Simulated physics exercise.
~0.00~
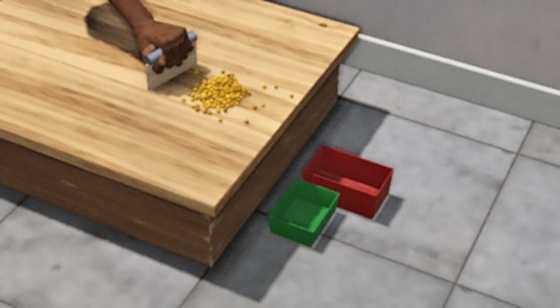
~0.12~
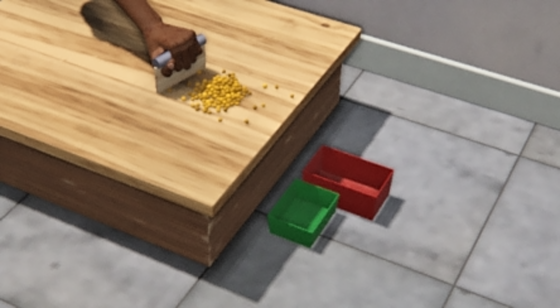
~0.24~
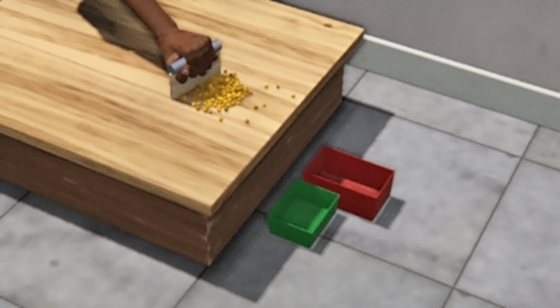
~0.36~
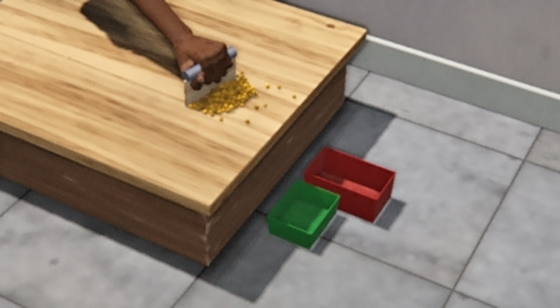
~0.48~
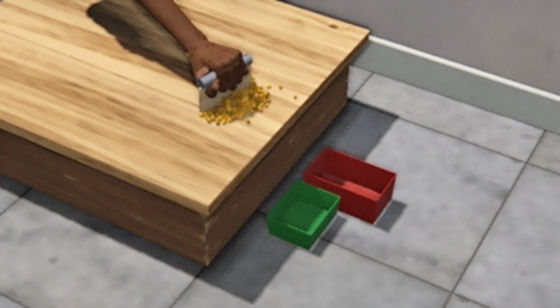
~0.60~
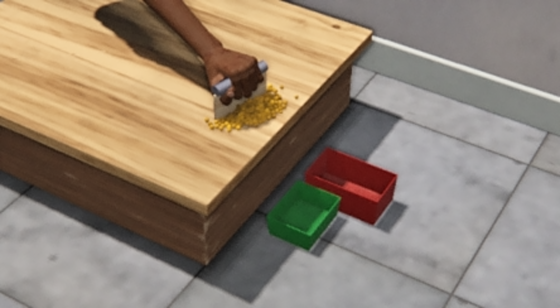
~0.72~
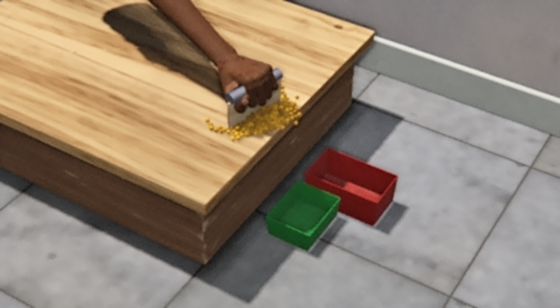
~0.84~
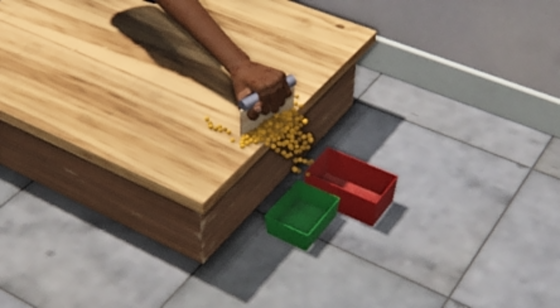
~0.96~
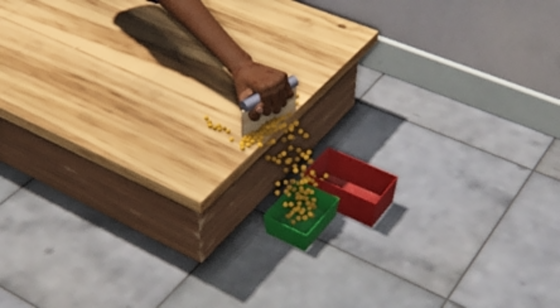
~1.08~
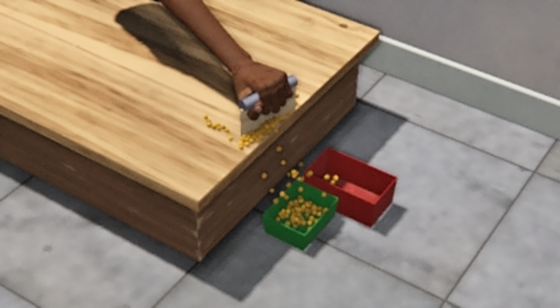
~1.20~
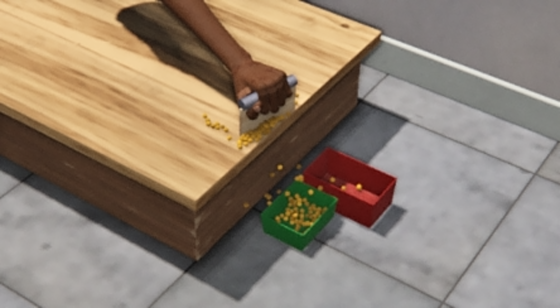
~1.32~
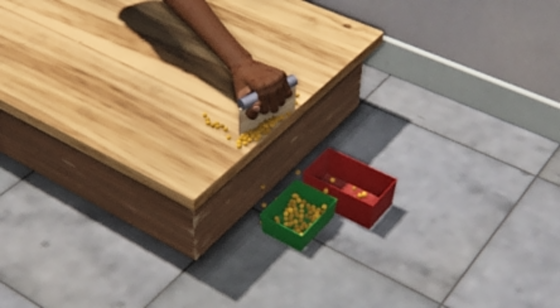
At first, a hand grips a scraper behind a loose pile of yellow kernels on a wooden platform, with a green tin and a red tin on the tiled floor below. The hand pushes the scraper right and toward the near edge, gathering the kernels and sweeping them along. As the pile reaches the edge, kernels begin to spill over. The scraper then stops near the brink while a stream drops mostly into the green tin, and a few land in the red one. Finally, the green tin holds a heap, while many kernels remain on top around the still blade.
